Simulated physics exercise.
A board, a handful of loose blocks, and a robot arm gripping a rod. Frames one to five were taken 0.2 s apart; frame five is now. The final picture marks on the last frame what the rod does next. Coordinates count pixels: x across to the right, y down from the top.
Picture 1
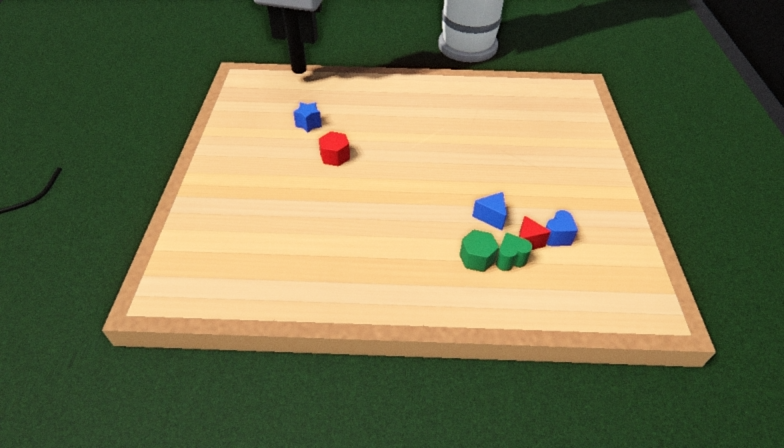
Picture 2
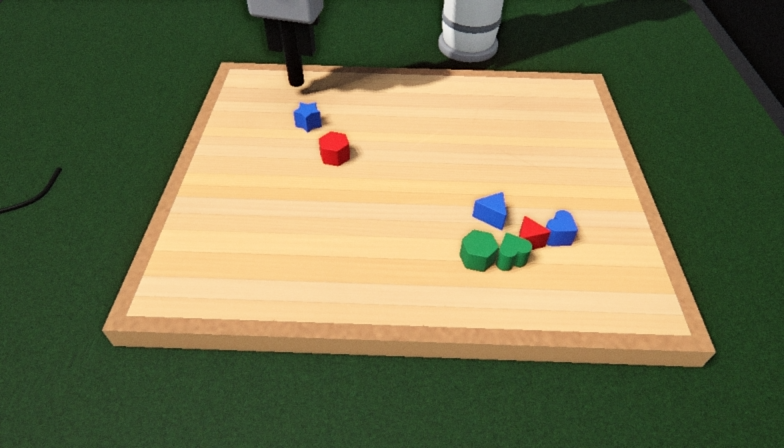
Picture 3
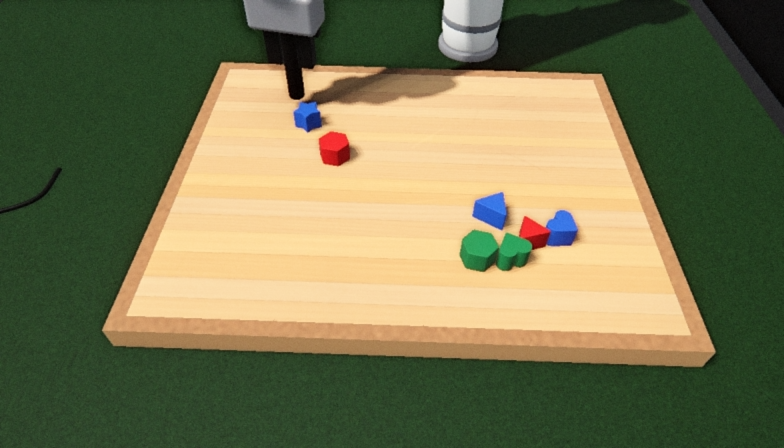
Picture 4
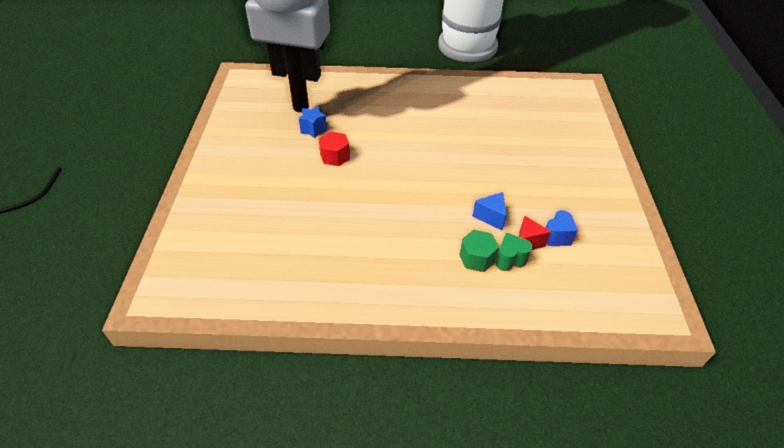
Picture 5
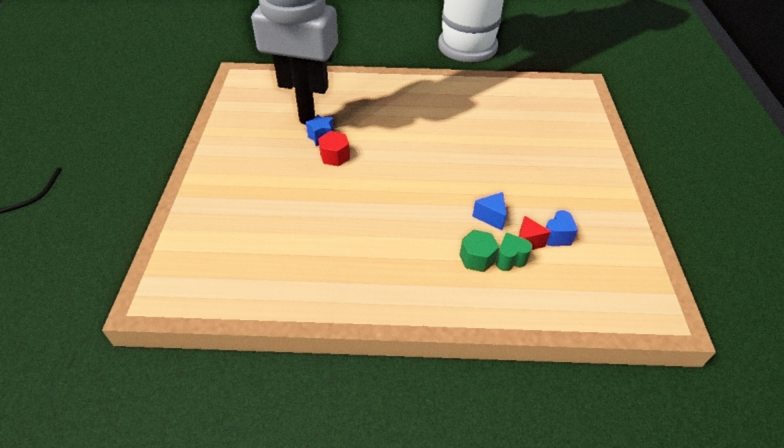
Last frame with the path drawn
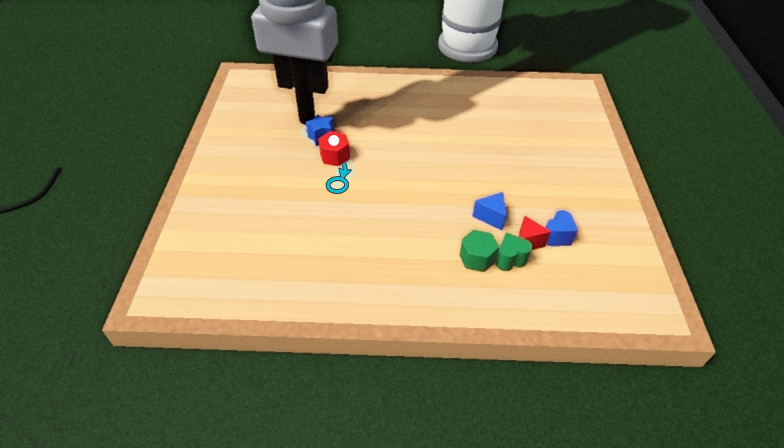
A robot arm holding a dark rod reaches over the far left edge of a pale wooden board on a green surface, seen from above by a still camera. A blue star and a red hexagonal block sit near the rod, while blue, red and green blocks cluster at right. The rod moves nearer, then nudges the star slightly rightward and toward the viewer, up close to the unmoving red block.
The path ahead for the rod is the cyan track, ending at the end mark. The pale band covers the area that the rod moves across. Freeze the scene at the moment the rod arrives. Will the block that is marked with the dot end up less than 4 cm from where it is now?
No, that is not what happens.
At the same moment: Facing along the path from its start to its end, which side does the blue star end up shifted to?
Facing from start to end, it will go to the left.
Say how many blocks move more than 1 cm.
The result: Two blocks.
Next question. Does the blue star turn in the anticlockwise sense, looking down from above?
Answer: Yes.
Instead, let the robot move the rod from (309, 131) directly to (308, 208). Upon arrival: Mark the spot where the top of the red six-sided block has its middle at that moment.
It is going to be at (350, 148).
Drawn move, from (309, 131) via (326, 146) and (344, 163), ending at (337, 185); the dot is on the red six-sided block.
On the path given first. One third of the way, rod at (326, 137); blue star at (341, 137); red six-sided block at (347, 152).
Two thirds of the way, rod at (343, 154); blue star at (359, 153); red six-sided block at (369, 170).
At the end, rod at (337, 175); blue star at (361, 163), turned 35° anticlockwise; red six-sided block at (379, 177), turned 15° anticlockwise.
